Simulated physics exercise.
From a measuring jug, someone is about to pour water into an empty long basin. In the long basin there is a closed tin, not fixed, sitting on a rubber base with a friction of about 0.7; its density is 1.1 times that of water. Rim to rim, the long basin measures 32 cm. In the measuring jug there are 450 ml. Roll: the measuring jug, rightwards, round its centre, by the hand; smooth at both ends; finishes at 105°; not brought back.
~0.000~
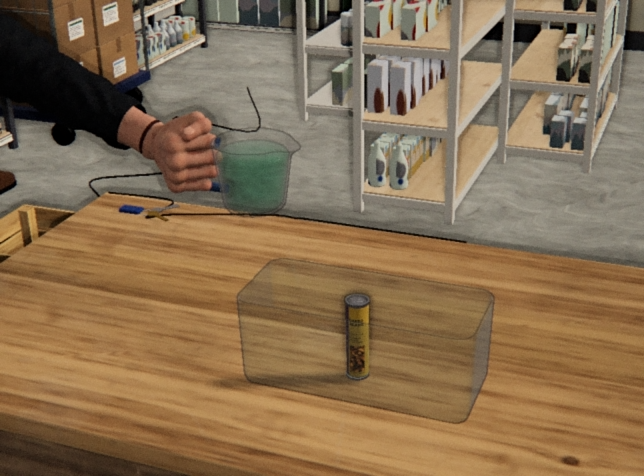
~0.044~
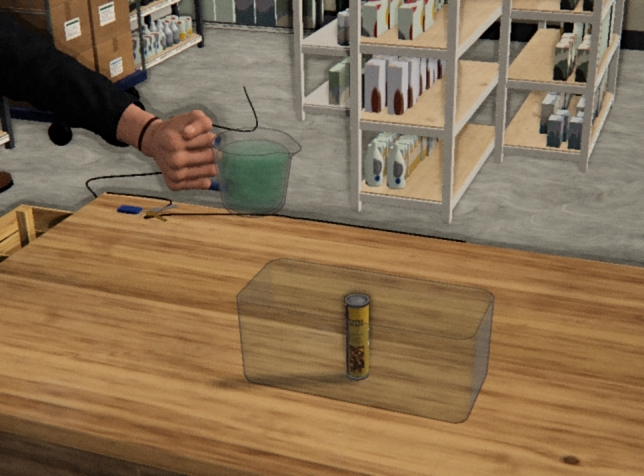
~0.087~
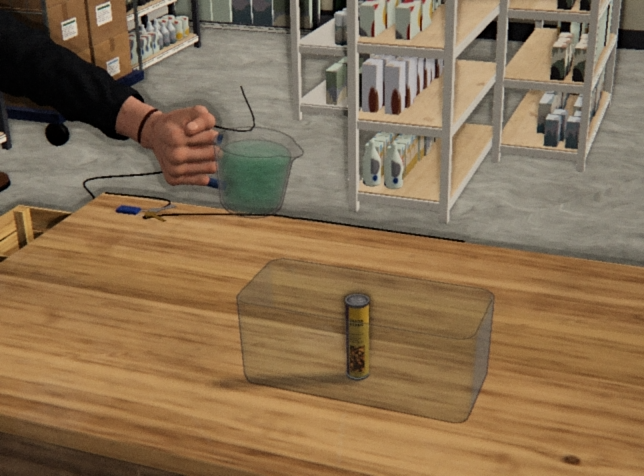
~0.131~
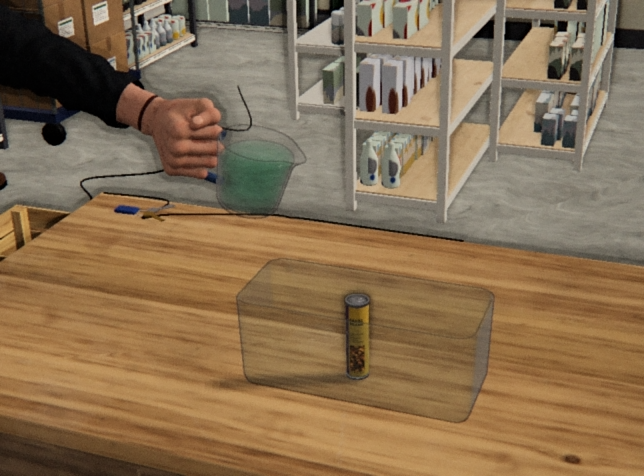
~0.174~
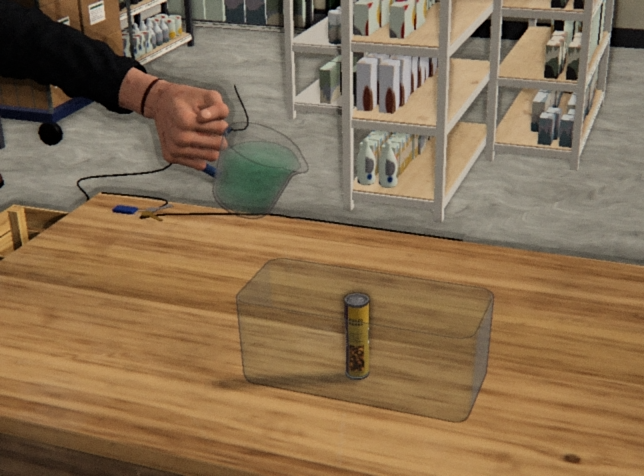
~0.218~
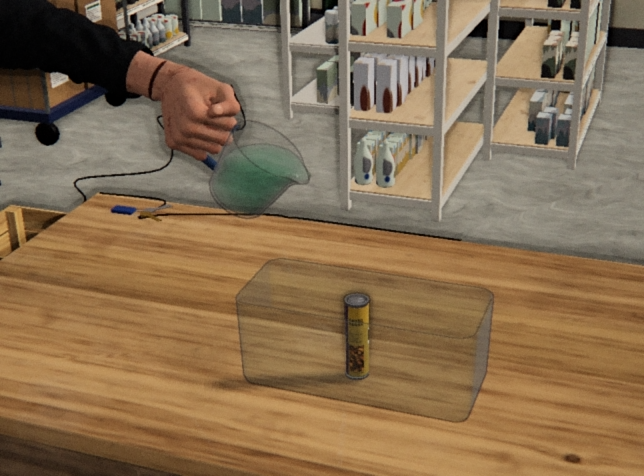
A hand in a black sleeve held a clear jug of green liquid above a wooden table and smoothly tilted it to the right, toward a see-through basin with a small yellow tin standing inside.
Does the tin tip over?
Yes, it tips over.
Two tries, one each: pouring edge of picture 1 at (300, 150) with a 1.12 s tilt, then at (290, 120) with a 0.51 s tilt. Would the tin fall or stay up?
First it tips over; then it tips over.
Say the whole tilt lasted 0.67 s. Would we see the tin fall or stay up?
Then the tin tumbles.
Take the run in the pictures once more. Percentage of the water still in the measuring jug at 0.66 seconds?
5 per cent or so.
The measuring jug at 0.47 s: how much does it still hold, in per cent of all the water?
At that time about 38 in a hundred parts are still held.
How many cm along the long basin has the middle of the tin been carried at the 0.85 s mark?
Around 6 centimetres.
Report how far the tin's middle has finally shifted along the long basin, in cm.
Roughly 9.0 cm.
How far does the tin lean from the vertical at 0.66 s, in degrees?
It tilts roughly 5° from upright.
By 0.47 s the tilt is 99° and 37 per cent is still to pour; the tin stands where it began.
By 0.66 s the tilt is 105° and 5 per cent is still to pour; the tin leans 7°.
By 0.85 s the tilt is 105° and 0 per cent is still to pour; the tin leans 49°.
By 1.06 s the tilt is 105° and 0 per cent is still to pour; the tin lies on its side.
At rest the tin lies on its side.
